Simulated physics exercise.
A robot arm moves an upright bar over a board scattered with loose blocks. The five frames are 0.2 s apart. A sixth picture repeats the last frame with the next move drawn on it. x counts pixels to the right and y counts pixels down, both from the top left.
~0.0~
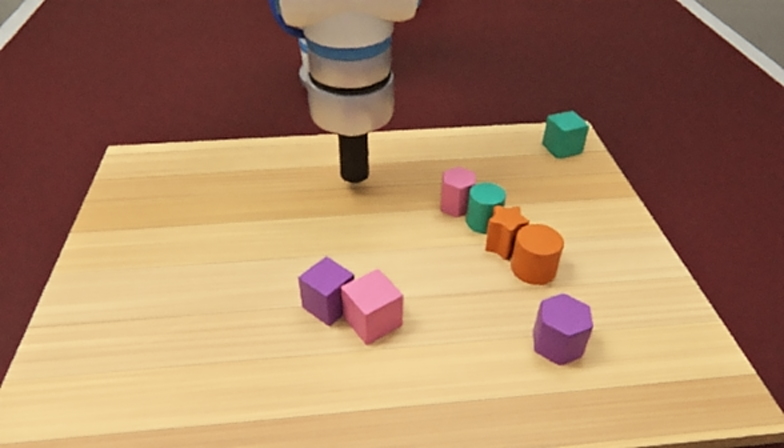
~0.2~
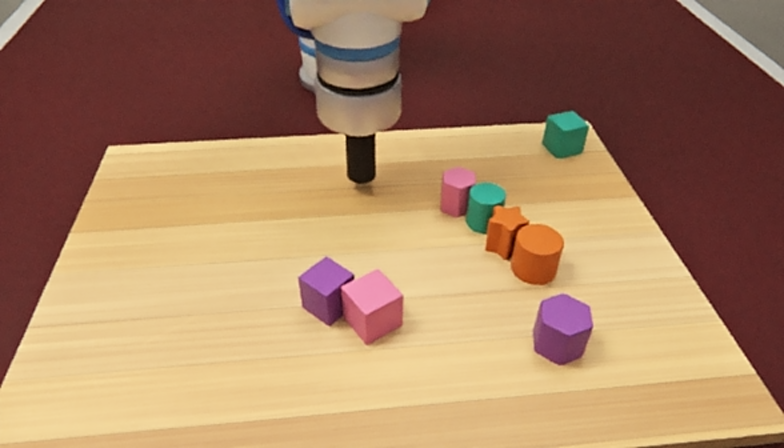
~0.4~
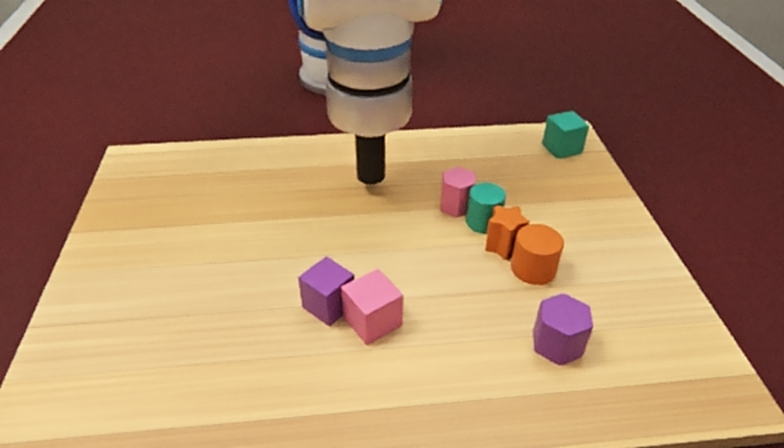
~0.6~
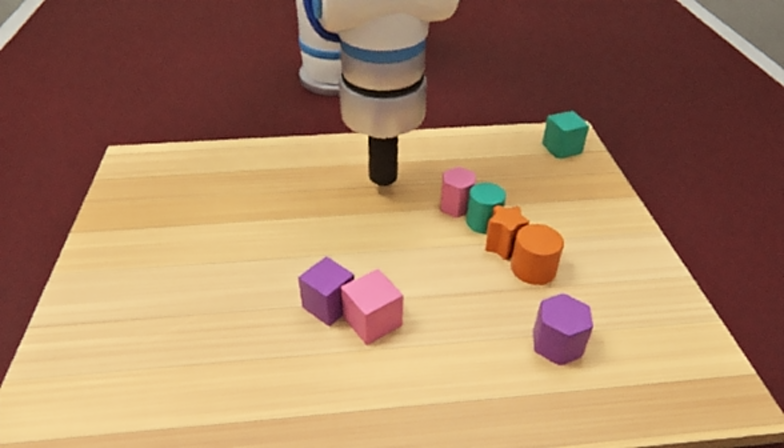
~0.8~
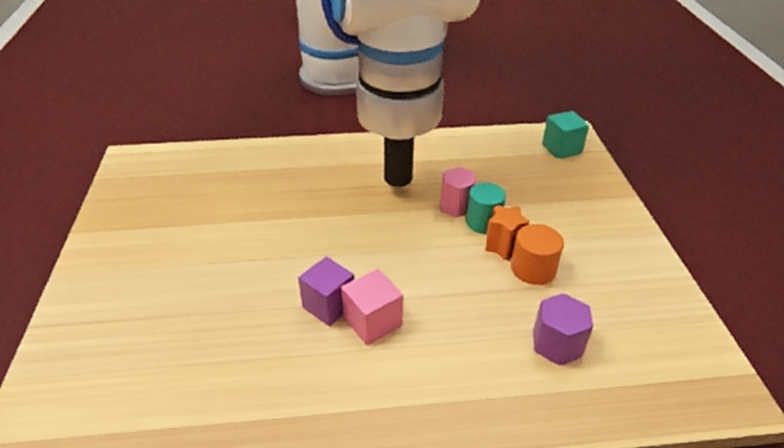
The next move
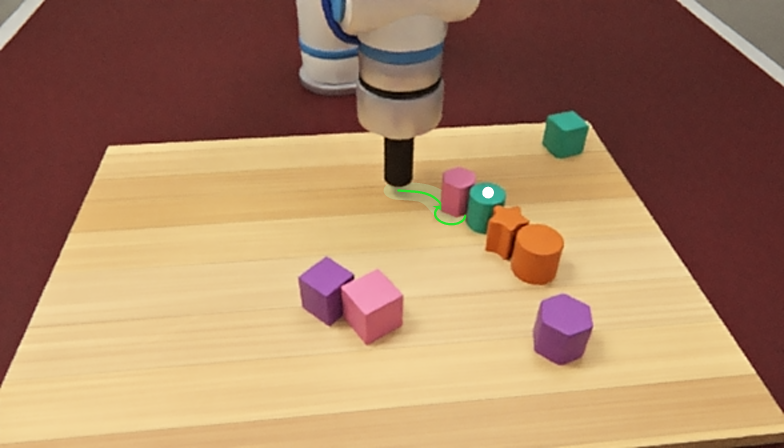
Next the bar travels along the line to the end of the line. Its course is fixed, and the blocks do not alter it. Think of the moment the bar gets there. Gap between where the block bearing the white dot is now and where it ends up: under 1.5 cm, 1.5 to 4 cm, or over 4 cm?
I reckon it covers between 1.5 and 4 cm.
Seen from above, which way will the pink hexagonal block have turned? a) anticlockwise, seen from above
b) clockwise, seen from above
a - anticlockwise, seen from above.
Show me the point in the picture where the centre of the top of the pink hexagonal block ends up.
Answer: (484, 181).
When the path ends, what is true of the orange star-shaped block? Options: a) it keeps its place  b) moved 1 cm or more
The answer is a.
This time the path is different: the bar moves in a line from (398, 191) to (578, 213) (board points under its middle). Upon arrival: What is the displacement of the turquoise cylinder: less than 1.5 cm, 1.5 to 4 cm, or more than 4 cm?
Beyond 4 cm.
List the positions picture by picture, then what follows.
In the first picture, lower end of the bar (355, 175), tops of blocks, pink hexagonal block (459, 177), turquoise cylinder (488, 193), orange star-shaped block (509, 216).
In the second picture, bar (362, 175), blocks as before.
In the third picture, bar (371, 176), blocks as before.
In the fourth picture, bar (383, 177), blocks as before.
In the fifth picture, bar (398, 179), pink hexagonal block (459, 177), turquoise cylinder (488, 193), orange star-shaped block (509, 216).
The drawn path runs from (398, 191) over (420, 192) and (438, 201) to (450, 214); the dot is on the turquoise cylinder.
The first path, step by step. Halfway along, bar (432, 184); nothing pushed yet.
At the end, bar (451, 202); pink hexagonal block (484, 181), turned 80° anticlockwise; turquoise cylinder (515, 195); orange star-shaped block not moved.
